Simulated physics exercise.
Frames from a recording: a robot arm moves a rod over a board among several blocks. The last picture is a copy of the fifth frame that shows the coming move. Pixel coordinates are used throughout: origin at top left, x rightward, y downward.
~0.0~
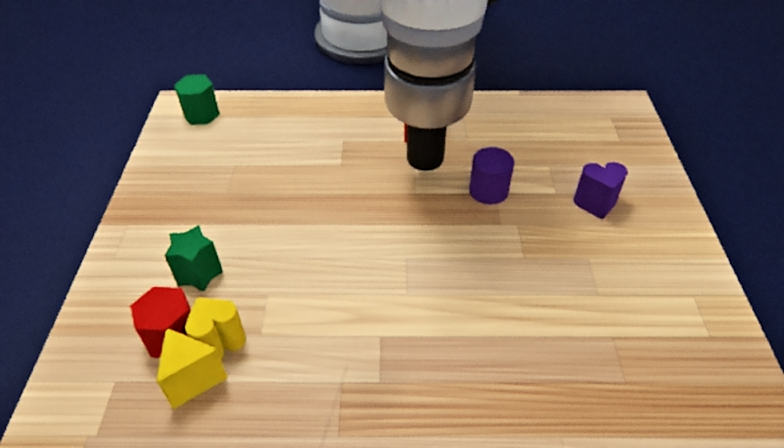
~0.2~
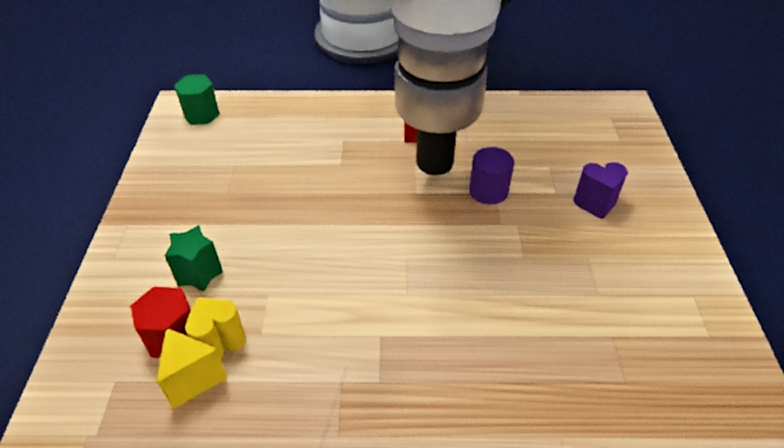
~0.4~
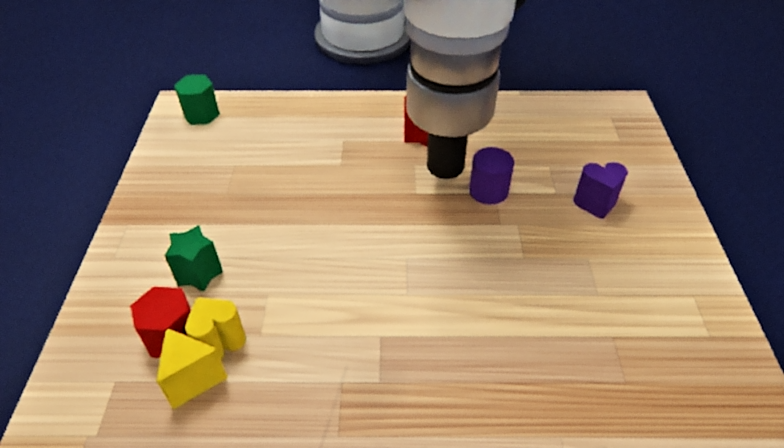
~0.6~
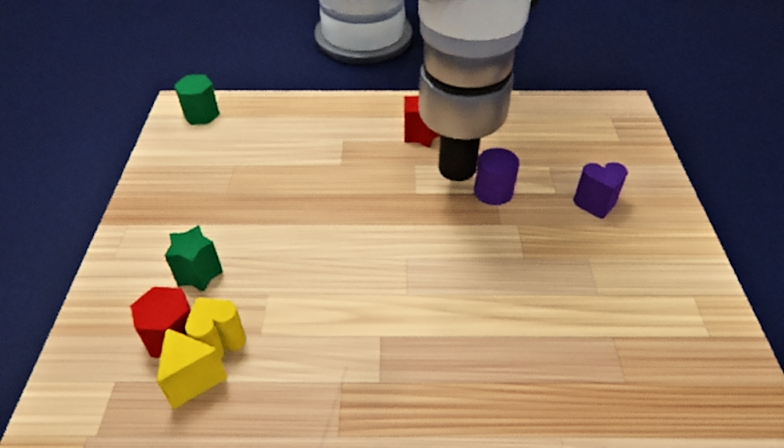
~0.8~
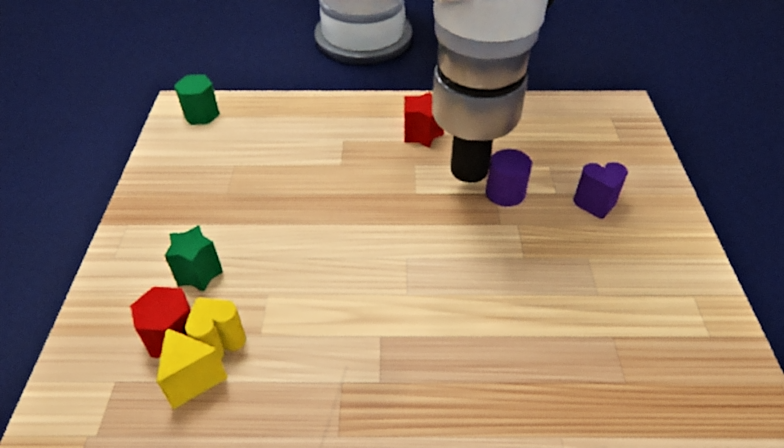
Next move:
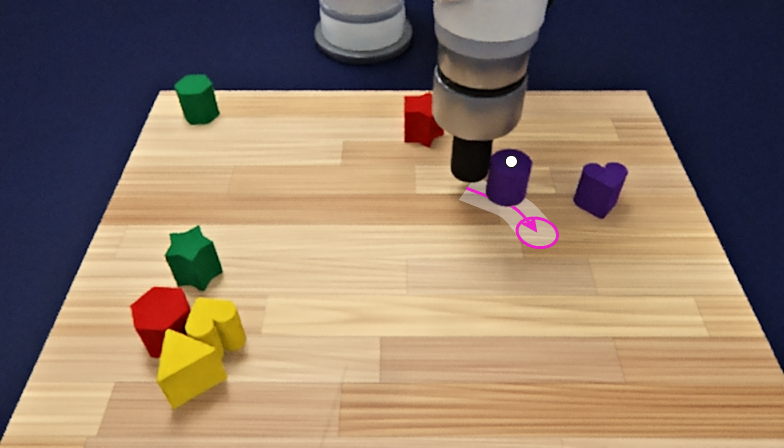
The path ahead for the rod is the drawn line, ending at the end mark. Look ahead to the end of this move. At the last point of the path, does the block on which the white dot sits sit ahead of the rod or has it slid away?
The block gets away.
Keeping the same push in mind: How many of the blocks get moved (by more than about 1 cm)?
The answer will be one.
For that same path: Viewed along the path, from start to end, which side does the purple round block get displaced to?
Displaced left.
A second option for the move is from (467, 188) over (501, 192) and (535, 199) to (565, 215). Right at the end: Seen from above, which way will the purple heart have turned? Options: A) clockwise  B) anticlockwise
I'll go with A - clockwise.
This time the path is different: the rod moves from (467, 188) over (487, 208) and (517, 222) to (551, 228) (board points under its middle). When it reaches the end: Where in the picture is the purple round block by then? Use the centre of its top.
That would be at about pixel (564, 169).
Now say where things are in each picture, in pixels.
In the first frame, rod tip at (425, 160); block tops, purple round block at (494, 160); purple heart at (607, 172).
In the second frame, rod at (435, 164); blocks unchanged.
In the third frame, rod at (445, 168); blocks unchanged.
In the fourth frame, rod at (457, 170); purple round block at (499, 160).
In the fifth frame, rod at (469, 172); purple round block at (511, 161); purple heart at (607, 172).
Path on the board, from (467, 188) through (494, 199) and (520, 212) to (537, 233); the dot is on the purple round block.
What follows on the original path. Halfway along, rod at (513, 188); purple round block at (554, 168).
At the end, rod at (542, 216); purple round block at (563, 170); purple heart in place.
